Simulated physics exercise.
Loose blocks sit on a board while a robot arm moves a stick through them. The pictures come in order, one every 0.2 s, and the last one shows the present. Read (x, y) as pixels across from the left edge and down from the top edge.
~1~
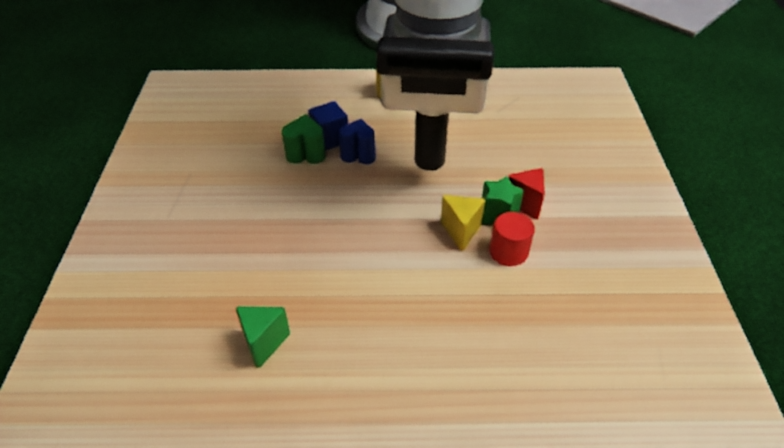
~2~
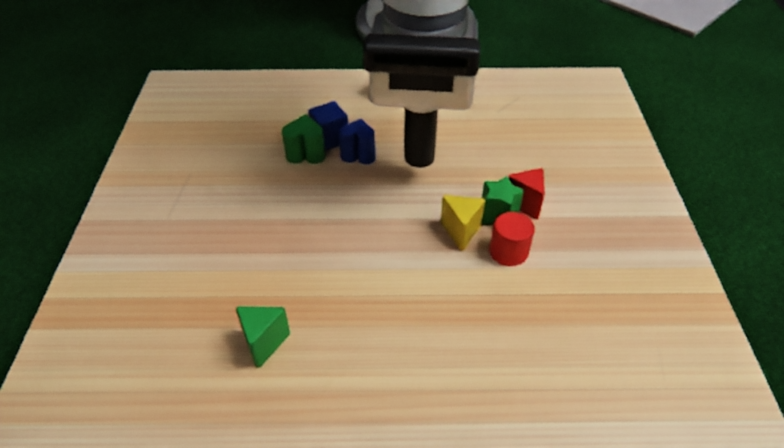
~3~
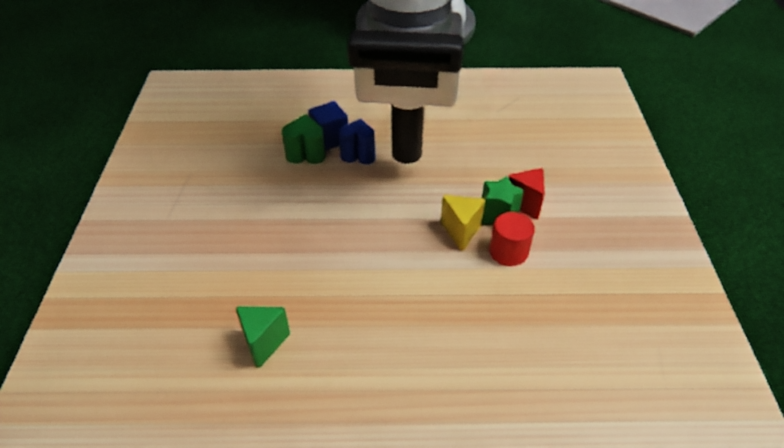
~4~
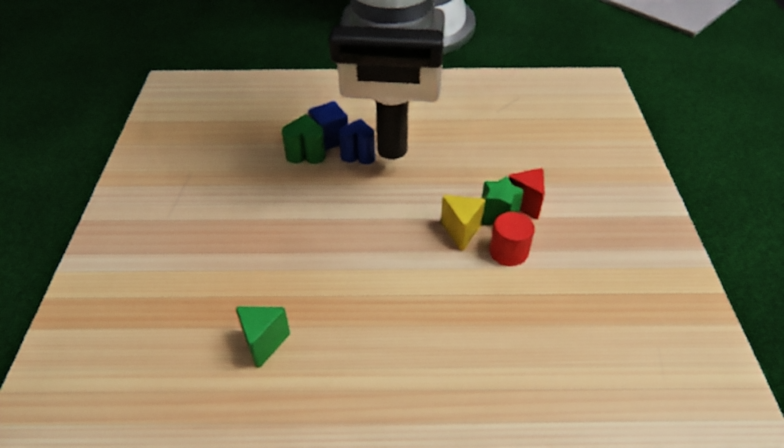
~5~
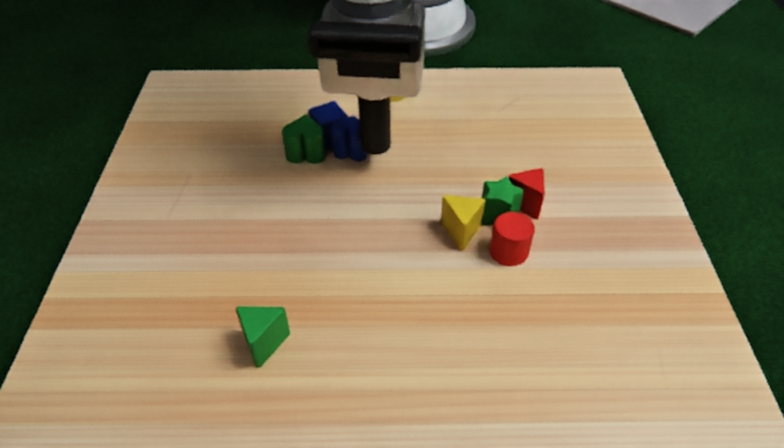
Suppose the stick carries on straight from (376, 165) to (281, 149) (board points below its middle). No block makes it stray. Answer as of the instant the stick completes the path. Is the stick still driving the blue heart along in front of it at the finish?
Final answer: No.
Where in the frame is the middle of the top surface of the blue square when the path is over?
I think it will end close to (308, 91).
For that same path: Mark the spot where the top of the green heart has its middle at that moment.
If I read the scene right, the answer is (241, 122).
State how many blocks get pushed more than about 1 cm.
The answer is three or more blocks, counting only moves over 1 cm.
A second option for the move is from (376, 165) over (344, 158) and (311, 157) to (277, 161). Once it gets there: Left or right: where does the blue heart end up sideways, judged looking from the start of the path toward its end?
It is displaced to the right.
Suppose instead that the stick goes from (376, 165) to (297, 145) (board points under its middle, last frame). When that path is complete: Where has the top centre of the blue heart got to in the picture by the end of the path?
At pixel (287, 100).
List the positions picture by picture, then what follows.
In the first picture, stick tip (430, 161); block tops, green heart (303, 127); blue square (328, 112); blue heart (357, 129).
In the second picture, stick (419, 158); blocks unchanged.
In the third picture, stick (407, 154); blocks unchanged.
In the fourth picture, stick (392, 150); blocks unchanged.
In the fifth picture, stick (376, 145); green heart (303, 127); blue square (328, 112); blue heart (349, 125).
On the path given first. One third of the way, stick (342, 140); green heart (297, 128); blue square (315, 100), turned 20° clockwise; blue heart (322, 117), turned 20° clockwise.
Two thirds of the way, stick (309, 135); green heart (272, 126); blue square (309, 93), turned 55° clockwise; blue heart (299, 109), turned 55° clockwise.
At the end, stick (278, 130); green heart (241, 122), turned 15° anticlockwise; blue square (308, 91), turned 65° clockwise; blue heart (283, 105), turned 105° clockwise.
